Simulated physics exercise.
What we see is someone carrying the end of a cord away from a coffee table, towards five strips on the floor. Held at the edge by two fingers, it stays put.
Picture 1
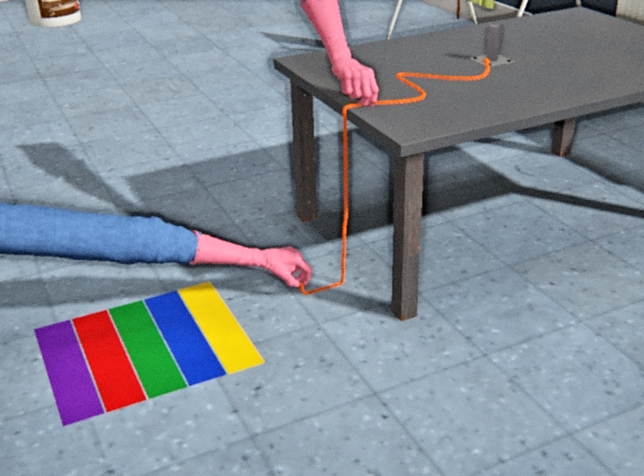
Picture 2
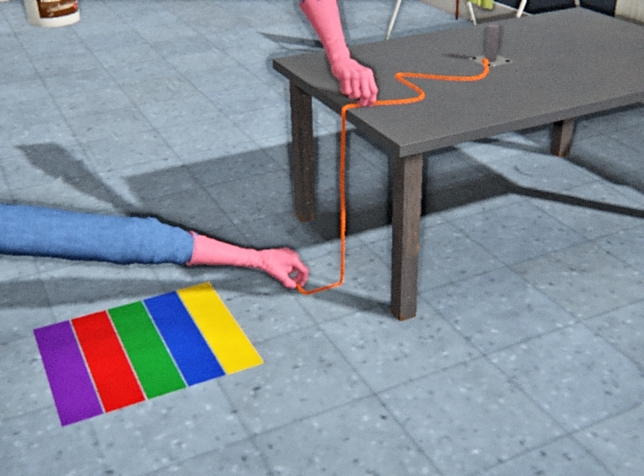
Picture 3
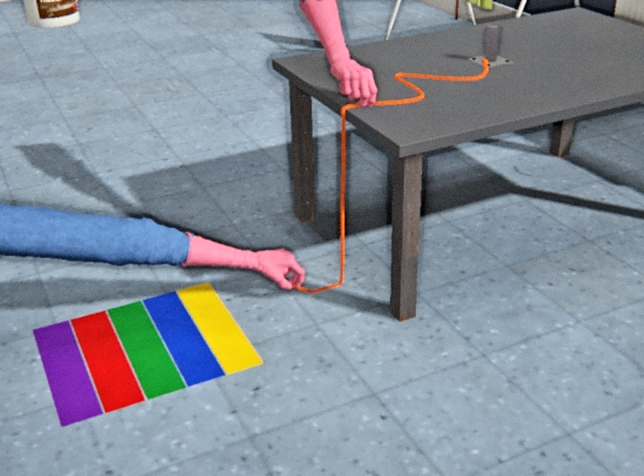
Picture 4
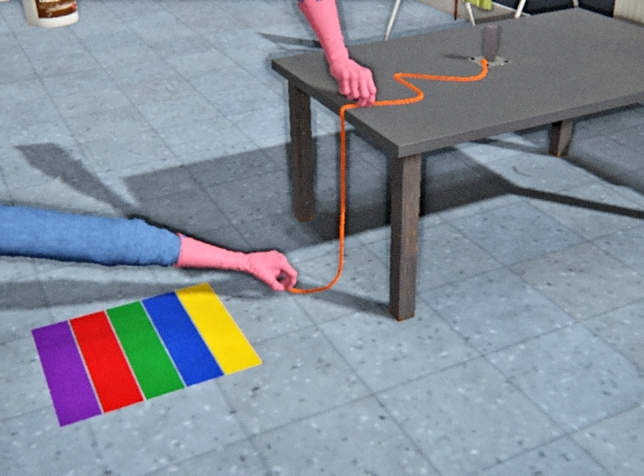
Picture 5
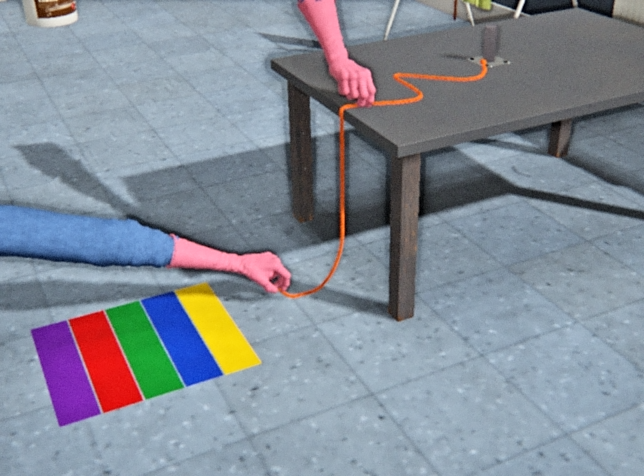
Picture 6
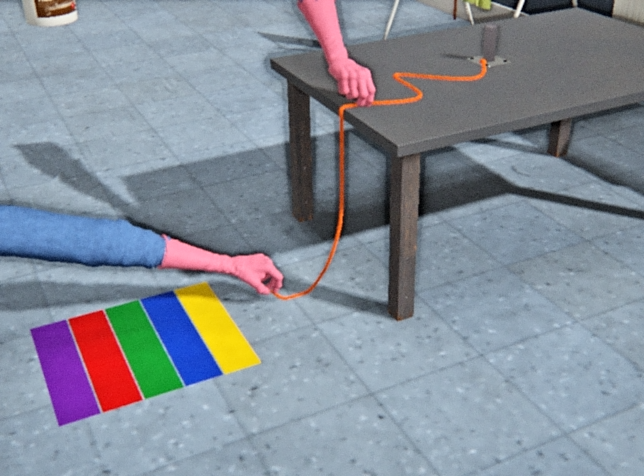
The clip opens on one hand pinching an orange cord at a dark table's edge while another, in a blue sleeve, holds its end low beside five coloured strips on the floor. The lower hand draws the end slightly left, and the hanging cord's squared bend loosens into a smooth curve.
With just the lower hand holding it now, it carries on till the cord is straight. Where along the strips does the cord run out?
Over the purple strip.
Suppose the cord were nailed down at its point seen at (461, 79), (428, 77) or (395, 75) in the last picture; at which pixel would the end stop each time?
Going through the tries, I'd expect close to (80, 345), (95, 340) and lastly (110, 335).
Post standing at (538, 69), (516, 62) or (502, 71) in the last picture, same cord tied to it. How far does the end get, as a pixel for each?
Estimated pixels per try: (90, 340); (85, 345); (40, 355).
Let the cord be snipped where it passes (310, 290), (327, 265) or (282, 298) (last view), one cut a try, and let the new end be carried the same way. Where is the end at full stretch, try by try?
Close to (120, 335) first, close to (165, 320) next, and close to (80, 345) last.
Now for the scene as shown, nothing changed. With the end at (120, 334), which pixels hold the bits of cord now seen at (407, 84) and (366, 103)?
Around (358, 98) and around (312, 174).
A little later, end near (120, 334); over green.
Next, end near (80, 345); over red.
When it is tight, end near (57, 351); over purple. It gets as far as the purple strip.
